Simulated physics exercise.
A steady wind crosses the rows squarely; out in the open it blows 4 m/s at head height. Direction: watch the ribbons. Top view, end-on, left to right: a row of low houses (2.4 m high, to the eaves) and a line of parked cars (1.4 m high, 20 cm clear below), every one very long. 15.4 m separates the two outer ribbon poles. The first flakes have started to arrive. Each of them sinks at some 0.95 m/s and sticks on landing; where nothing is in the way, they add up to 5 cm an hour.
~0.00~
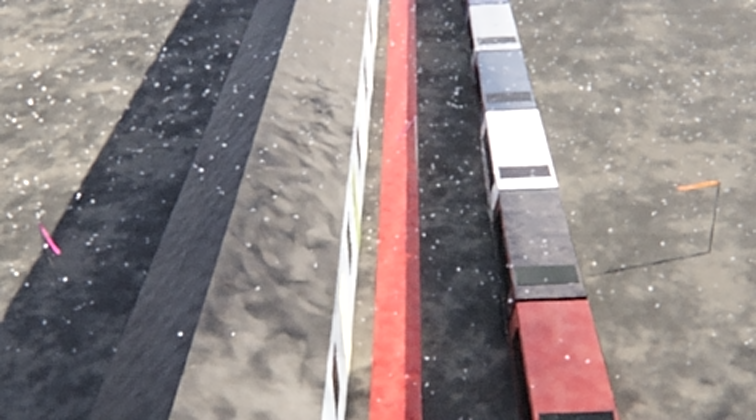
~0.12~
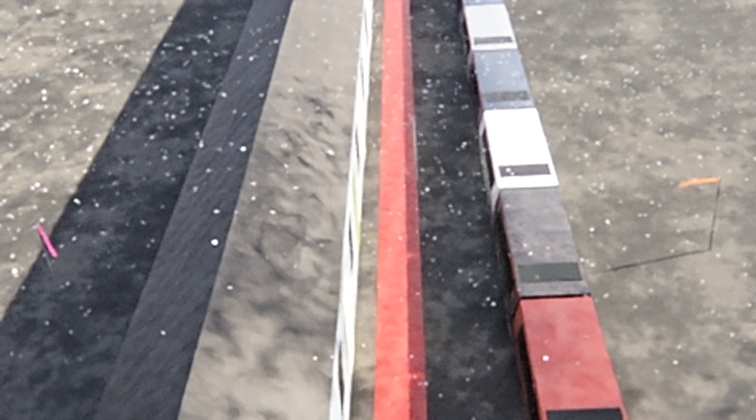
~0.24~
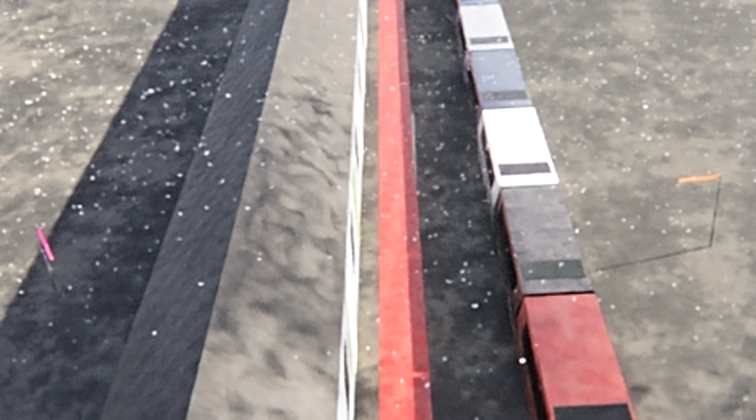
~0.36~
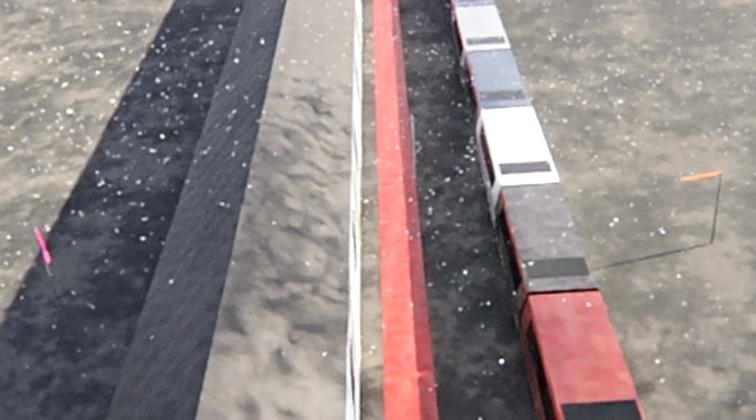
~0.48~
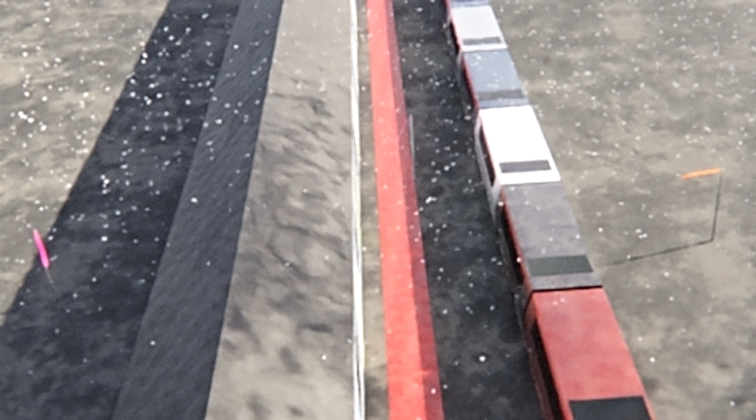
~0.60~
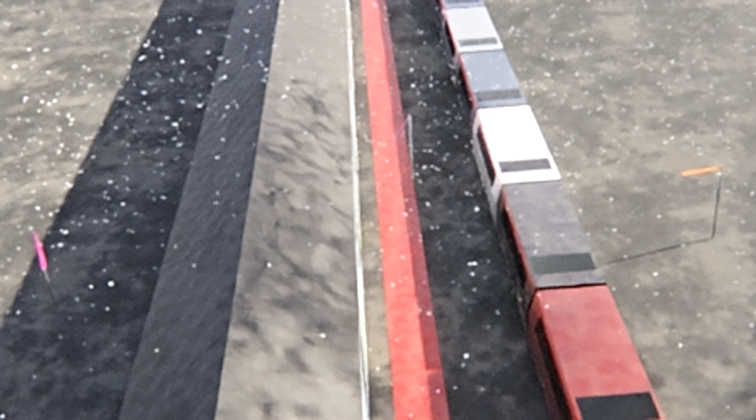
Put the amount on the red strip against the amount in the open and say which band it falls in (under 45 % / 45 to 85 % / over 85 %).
It falls at between 45 and 85 % of the amount in the open.
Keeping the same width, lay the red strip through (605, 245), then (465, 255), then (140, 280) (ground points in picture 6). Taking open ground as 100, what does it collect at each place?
In turn about 100 %, 100 %, 80 %.
After 10 minutes open ground has 8 mm and the red strip 6 mm.
After 30 minutes open ground has 25 mm and the red strip 18 mm.
After 60 minutes open ground has 50 mm and the red strip 36 mm, so the red strip has 71 % of the open amount; the left half of it has 71 %, the right half 72 %.
